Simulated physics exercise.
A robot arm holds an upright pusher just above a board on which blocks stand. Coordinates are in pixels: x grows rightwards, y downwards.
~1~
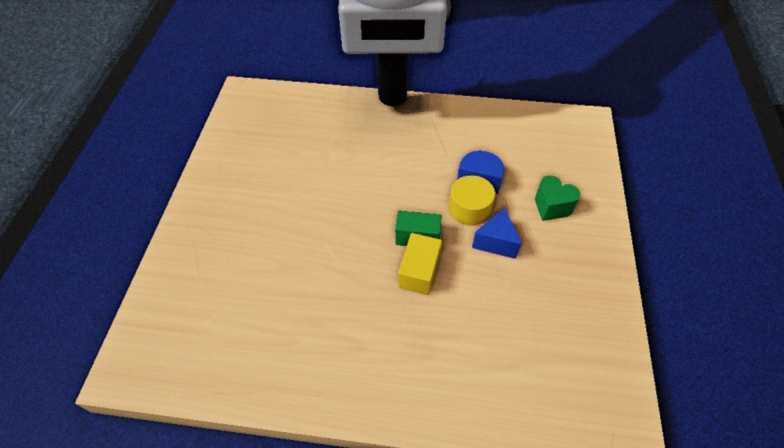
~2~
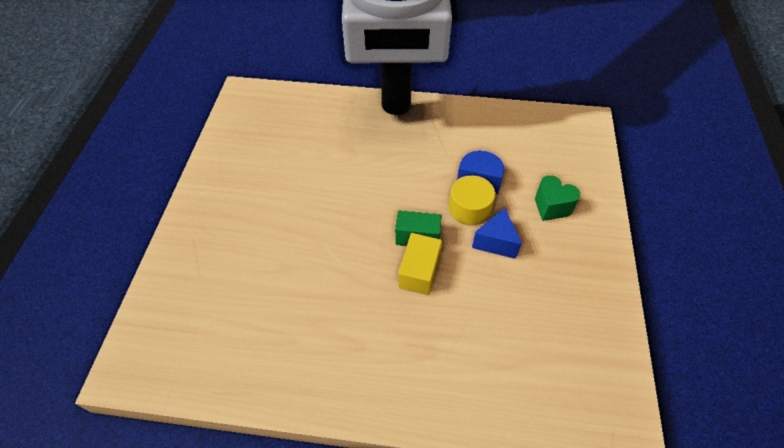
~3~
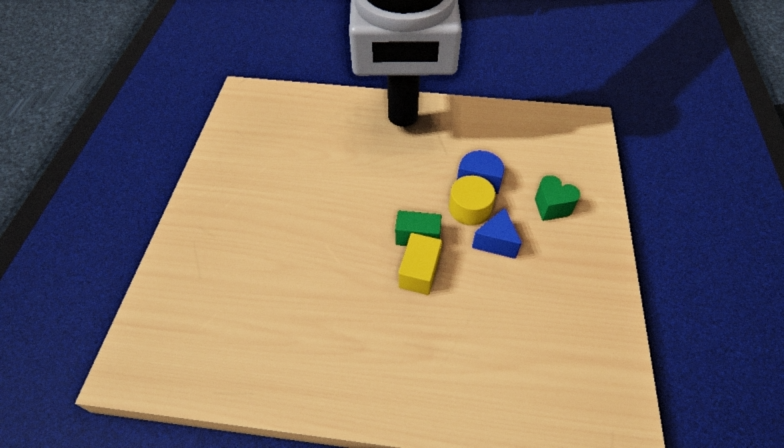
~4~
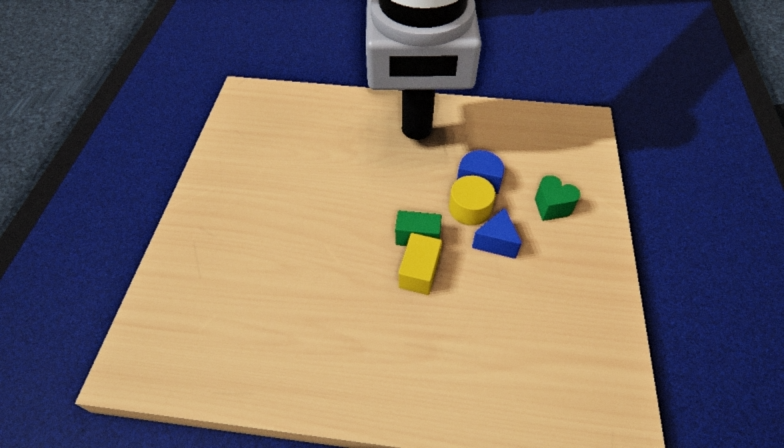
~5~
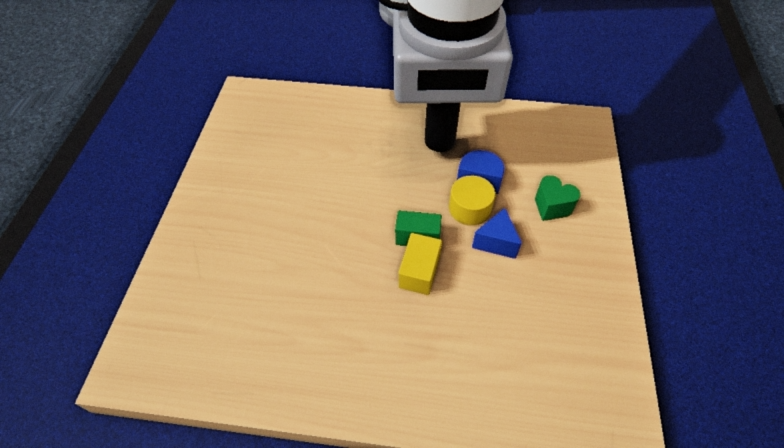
A robot arm with a black upright pusher moved a short way down and to the right over a wooden board, coming close to the blue half-round block, while all the colored blocks stayed still.
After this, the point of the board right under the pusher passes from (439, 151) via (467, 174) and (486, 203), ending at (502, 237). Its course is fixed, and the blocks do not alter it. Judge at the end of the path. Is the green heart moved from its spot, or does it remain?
It is shoved along.
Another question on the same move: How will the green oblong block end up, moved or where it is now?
Here's my answer: The green oblong block remains in position.
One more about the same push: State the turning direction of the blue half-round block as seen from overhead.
Looking down, it rotates anti-clockwise.
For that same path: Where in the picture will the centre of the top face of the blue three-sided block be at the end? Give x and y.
Around pixel (510, 258).
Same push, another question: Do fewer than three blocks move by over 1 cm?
That would be a no.
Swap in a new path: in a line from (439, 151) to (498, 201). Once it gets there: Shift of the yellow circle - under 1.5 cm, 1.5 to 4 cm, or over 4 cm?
The answer will be the middling band, 1.5 to 4 cm.
The first path, step by step. One third of the way, pusher at (469, 164); yellow circle at (476, 198); blue half-round block at (501, 174).
Two thirds of the way, pusher at (488, 194); yellow circle at (477, 216); blue half-round block at (529, 193), turned 25° anticlockwise; blue three-sided block at (505, 239); green heart at (566, 190).
At the end, pusher at (505, 228); green oblong block unmoved; yellow circle at (469, 233); blue half-round block at (541, 207), turned 60° anticlockwise; blue three-sided block at (510, 258); green heart at (571, 189), turned 20° anticlockwise.
